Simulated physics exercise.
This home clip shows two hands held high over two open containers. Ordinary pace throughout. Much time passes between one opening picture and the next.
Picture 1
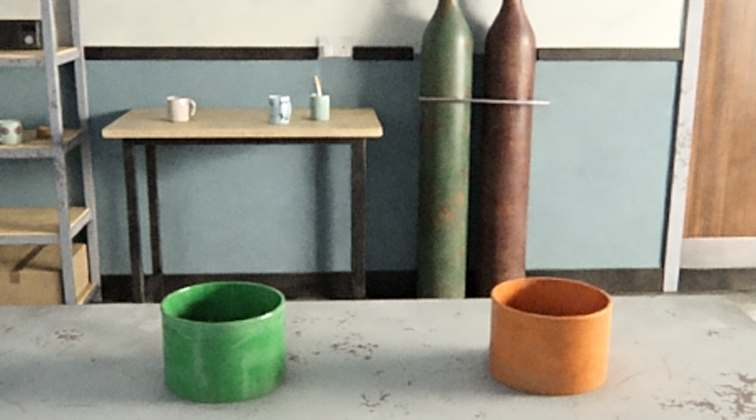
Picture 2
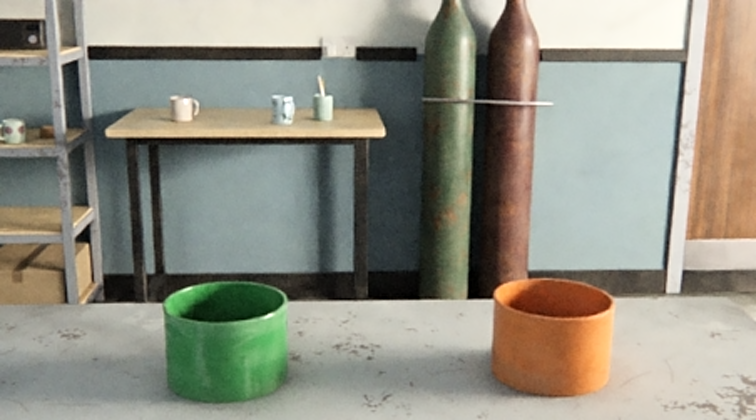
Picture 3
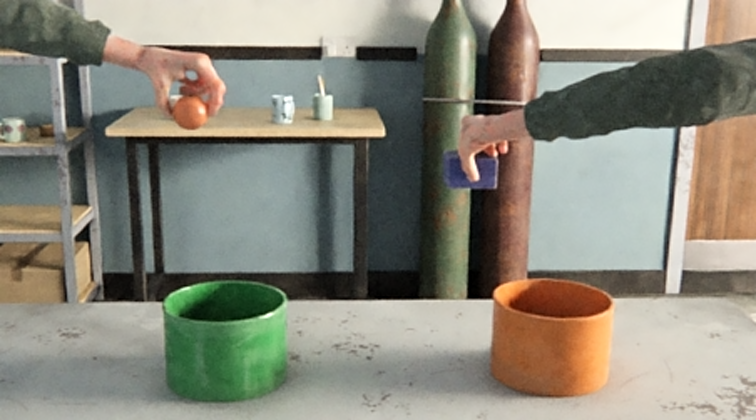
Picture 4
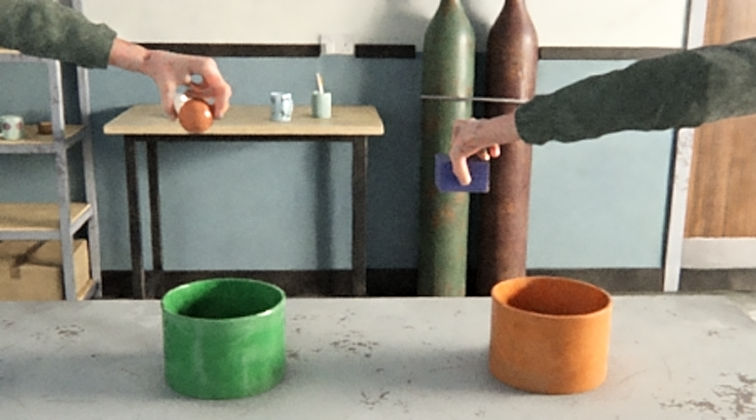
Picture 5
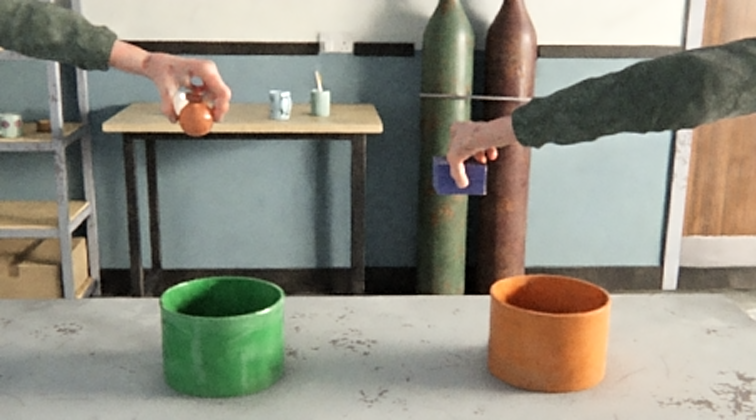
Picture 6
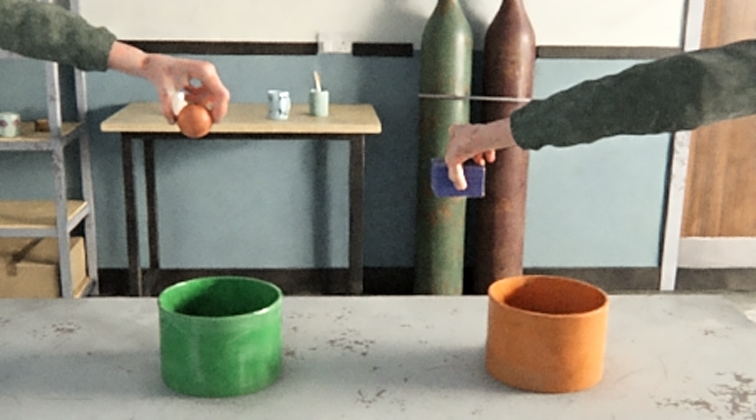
In a workshop, a green container and an orange one sat on a gray table before two hands came in from either side, holding an orange tomato and a blue block above them, barely moving.
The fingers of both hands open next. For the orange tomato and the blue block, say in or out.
Orange tomato: Inside; blue block: Outside.
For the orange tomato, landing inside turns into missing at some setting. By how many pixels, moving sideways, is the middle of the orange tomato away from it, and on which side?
Roughly 40 pixels left.
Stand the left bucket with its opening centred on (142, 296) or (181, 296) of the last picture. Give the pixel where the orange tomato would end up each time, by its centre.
It comes to rest at (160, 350) and (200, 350).
Then, 0.16 s later than the last frame, orange tomato shifted about its own width near (196, 163); blue block shifted about its own width near (456, 218).
Then, 0.26 s later than the last frame, orange tomato dropping near (200, 259); blue block dropping near (452, 310).
When it is over, the orange tomato drops into the container, near (203, 352); the blue block ends up outside, near (450, 356).
